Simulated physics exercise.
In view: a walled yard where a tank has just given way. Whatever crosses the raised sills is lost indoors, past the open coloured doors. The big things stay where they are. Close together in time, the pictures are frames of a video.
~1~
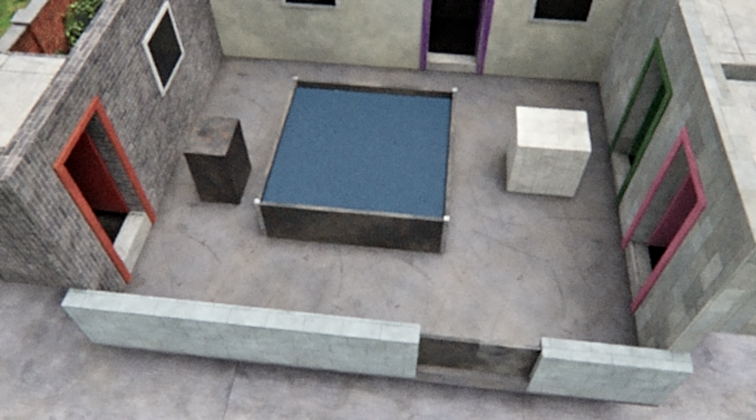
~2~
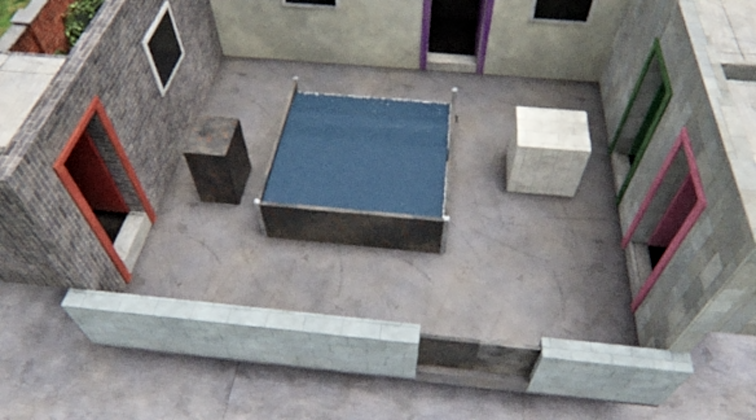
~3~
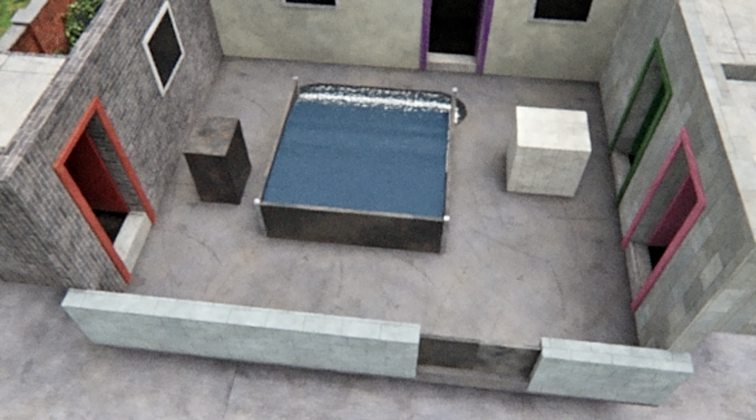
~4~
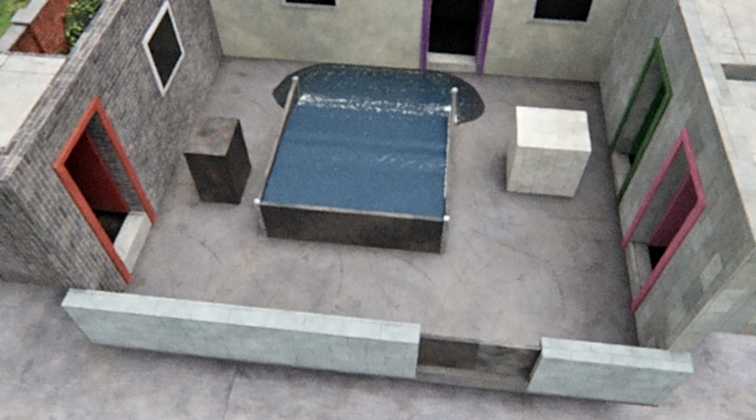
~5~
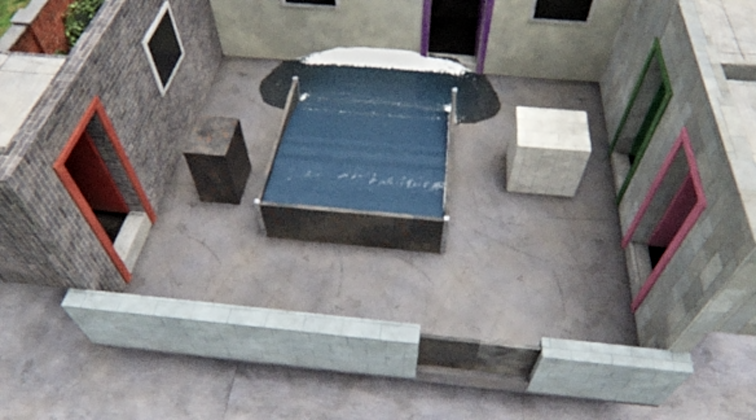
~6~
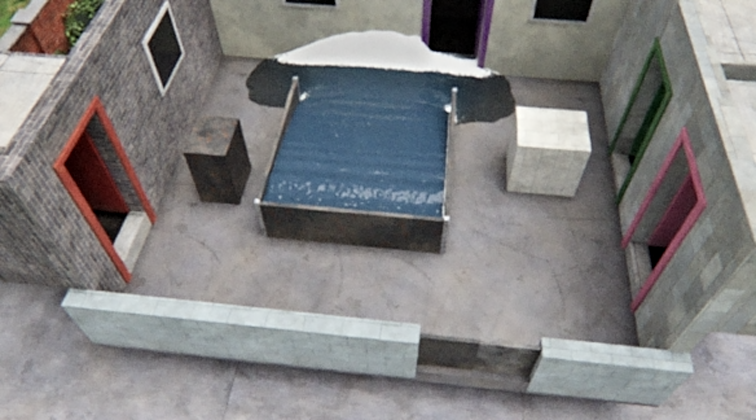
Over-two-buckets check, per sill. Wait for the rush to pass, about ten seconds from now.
At the end, red door: Limit not exceeded. Purple door: Limit exceeded. Pink door: Limit not exceeded. Green door: Limit exceeded.
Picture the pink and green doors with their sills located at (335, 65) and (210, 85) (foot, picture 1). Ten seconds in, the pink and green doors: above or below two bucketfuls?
My reading: Pink exceeds the limit, green exceeds the limit.
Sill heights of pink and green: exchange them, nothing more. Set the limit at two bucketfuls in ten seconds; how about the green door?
I reckon green doesn't reach the mark.
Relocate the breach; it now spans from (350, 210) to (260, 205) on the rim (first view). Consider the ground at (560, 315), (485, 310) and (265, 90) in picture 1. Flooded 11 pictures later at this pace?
Taken in turn they're swamped, swamped and unwetted.
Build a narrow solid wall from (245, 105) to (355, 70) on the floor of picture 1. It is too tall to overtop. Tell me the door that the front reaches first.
Look to the purple door.
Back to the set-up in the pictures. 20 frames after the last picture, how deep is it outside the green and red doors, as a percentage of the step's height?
The first sits near 160 in a hundred and the second near 30 in a hundred.
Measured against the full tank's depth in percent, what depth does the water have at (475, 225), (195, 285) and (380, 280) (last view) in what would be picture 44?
In turn 2, 25 and 8 in a hundred.
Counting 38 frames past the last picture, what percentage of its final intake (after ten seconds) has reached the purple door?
About 100 %.
A moment on, water covers 20 % of the floor; the red door not reached, the purple door over two buckets in, the pink door not reached, the green door not reached.
Next, water covers 35 % of the floor; the red door not reached, the purple door far over two buckets in, the pink door not reached, the green door not reached.
Then, water covers 60 % of the floor; the red door wet at the sill, nothing in, the purple door far over two buckets in, the pink door wet at the sill, nothing in, the green door under two buckets in.
Later, water covers 95 % of the floor; the red door wet at the sill, nothing in, the purple door far over two buckets in, the pink door wet at the sill, nothing in, the green door over two buckets in.
In the end, water covers 95 % of the floor; the red door wet at the sill, nothing in, the purple door far over two buckets in, the pink door wet at the sill, nothing in, the green door over two buckets in.
